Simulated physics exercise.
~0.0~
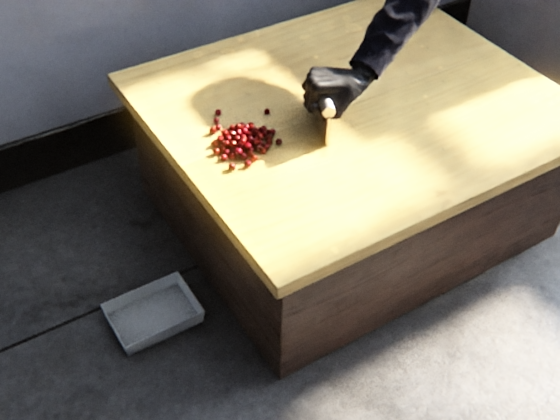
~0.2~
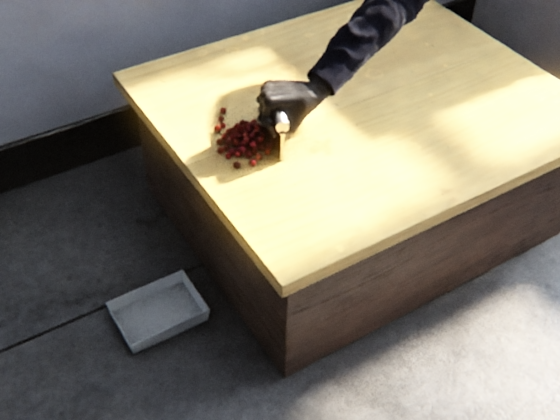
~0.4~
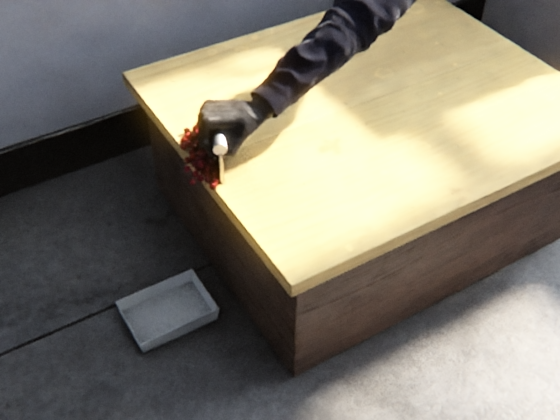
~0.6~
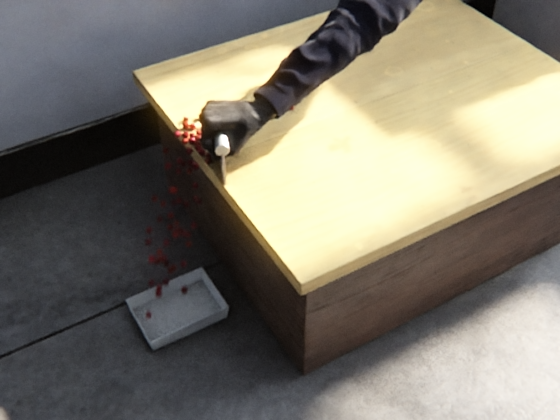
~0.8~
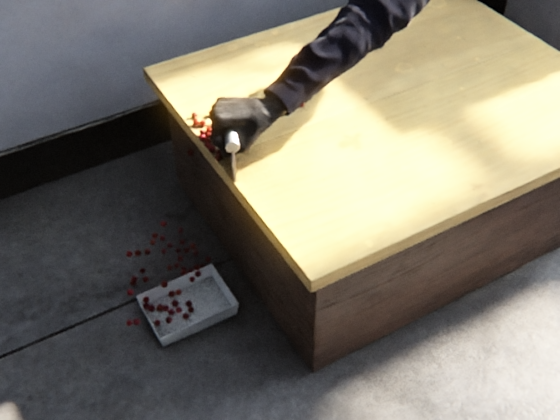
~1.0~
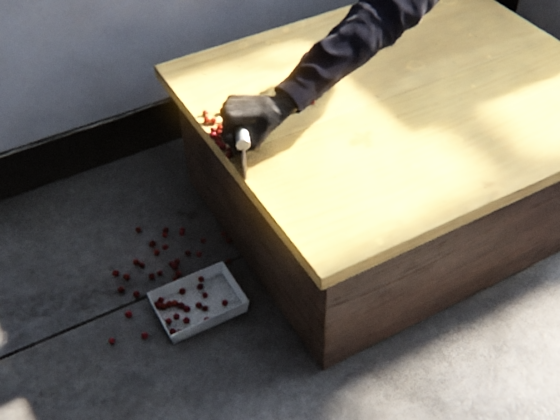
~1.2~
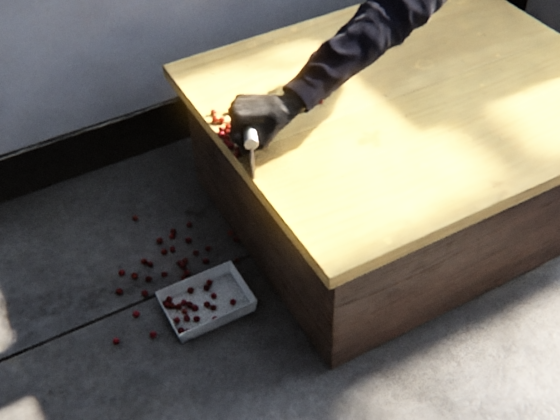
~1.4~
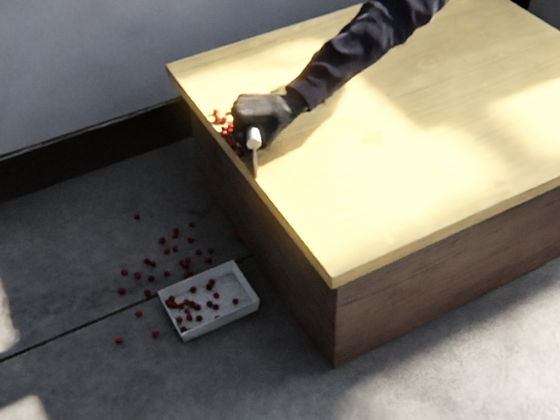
A gloved hand scrapes red berries off a tabletop, some landing in a white tray, others missing.
